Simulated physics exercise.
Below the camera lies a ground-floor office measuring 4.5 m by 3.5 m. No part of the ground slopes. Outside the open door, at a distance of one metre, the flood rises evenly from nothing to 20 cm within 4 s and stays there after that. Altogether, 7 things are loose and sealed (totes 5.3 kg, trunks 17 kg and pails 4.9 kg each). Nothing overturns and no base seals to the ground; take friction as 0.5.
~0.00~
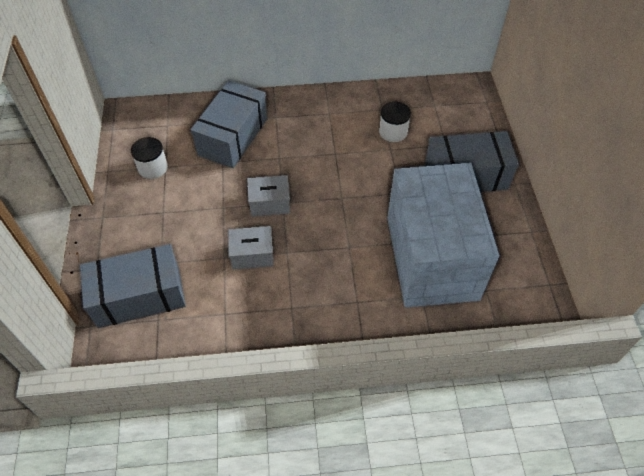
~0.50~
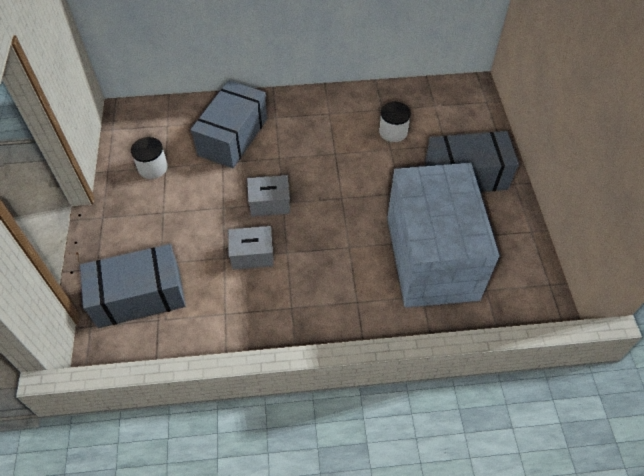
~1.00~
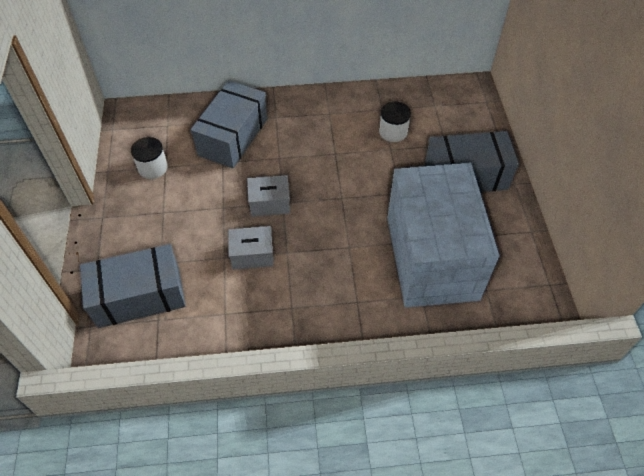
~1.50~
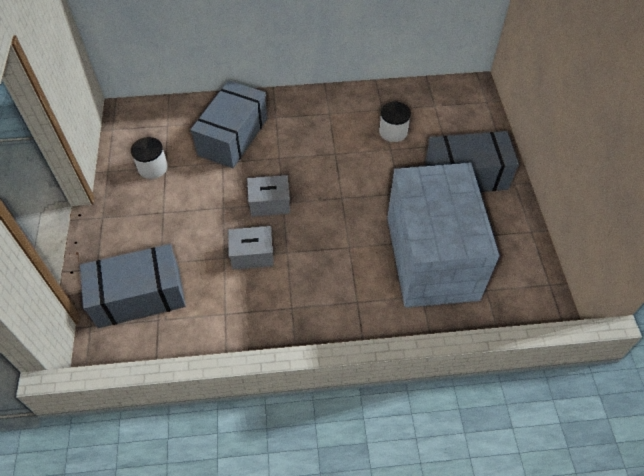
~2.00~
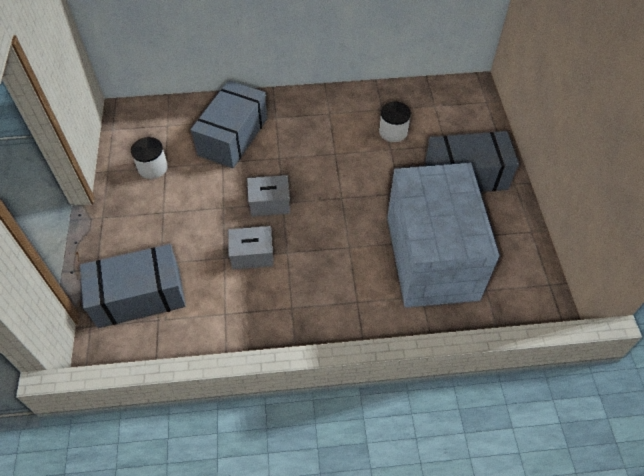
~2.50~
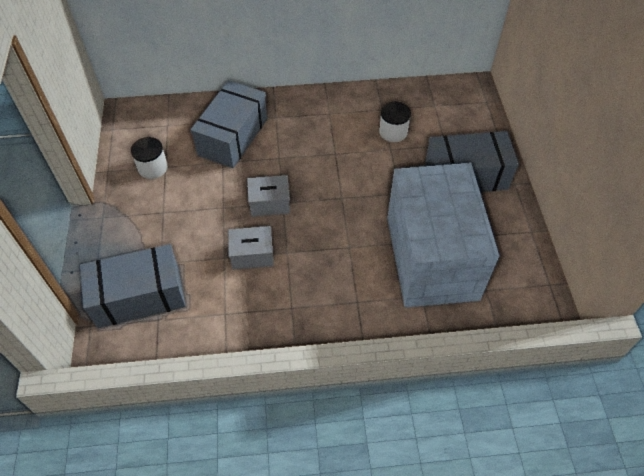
In the video, a walled room with a tiled brown floor holds strapped blue-grey trunks, small boxes and two pails, all motionless, while water covers the pale paving outside and then begins spreading through the doorway on the left.
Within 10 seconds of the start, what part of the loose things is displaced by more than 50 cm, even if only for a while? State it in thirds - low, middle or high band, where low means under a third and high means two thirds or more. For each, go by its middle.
Middle band.
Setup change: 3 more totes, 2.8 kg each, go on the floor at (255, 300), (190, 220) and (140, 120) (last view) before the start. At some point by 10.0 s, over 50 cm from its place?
First exceeds it, second exceeds it, third stays within it.
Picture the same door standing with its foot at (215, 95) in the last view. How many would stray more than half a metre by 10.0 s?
Then the count would be 5.
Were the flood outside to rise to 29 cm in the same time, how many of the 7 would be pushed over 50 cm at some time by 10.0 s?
Count under that change: 6.
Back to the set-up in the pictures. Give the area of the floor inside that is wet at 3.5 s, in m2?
About 2.0 m2.
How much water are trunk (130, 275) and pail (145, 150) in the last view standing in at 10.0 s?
Depths: Near 7 cm, then near 4 cm.
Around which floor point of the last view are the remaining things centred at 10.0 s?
(302, 179).
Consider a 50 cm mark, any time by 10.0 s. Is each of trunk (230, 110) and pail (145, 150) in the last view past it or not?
First not as far, then not as far.
After 3.5 s 0 of 7 are over 50 cm from their spots; 0 afloat.
After 4.5 s 0 of 7 are over 50 cm from their spots; 0 afloat.
After 7.0 s 3 of 7 are over 50 cm from their spots; 2 afloat.
After 10.0 s 4 of 7 are over 50 cm from their spots, and 4 have been at some point; 6 afloat.
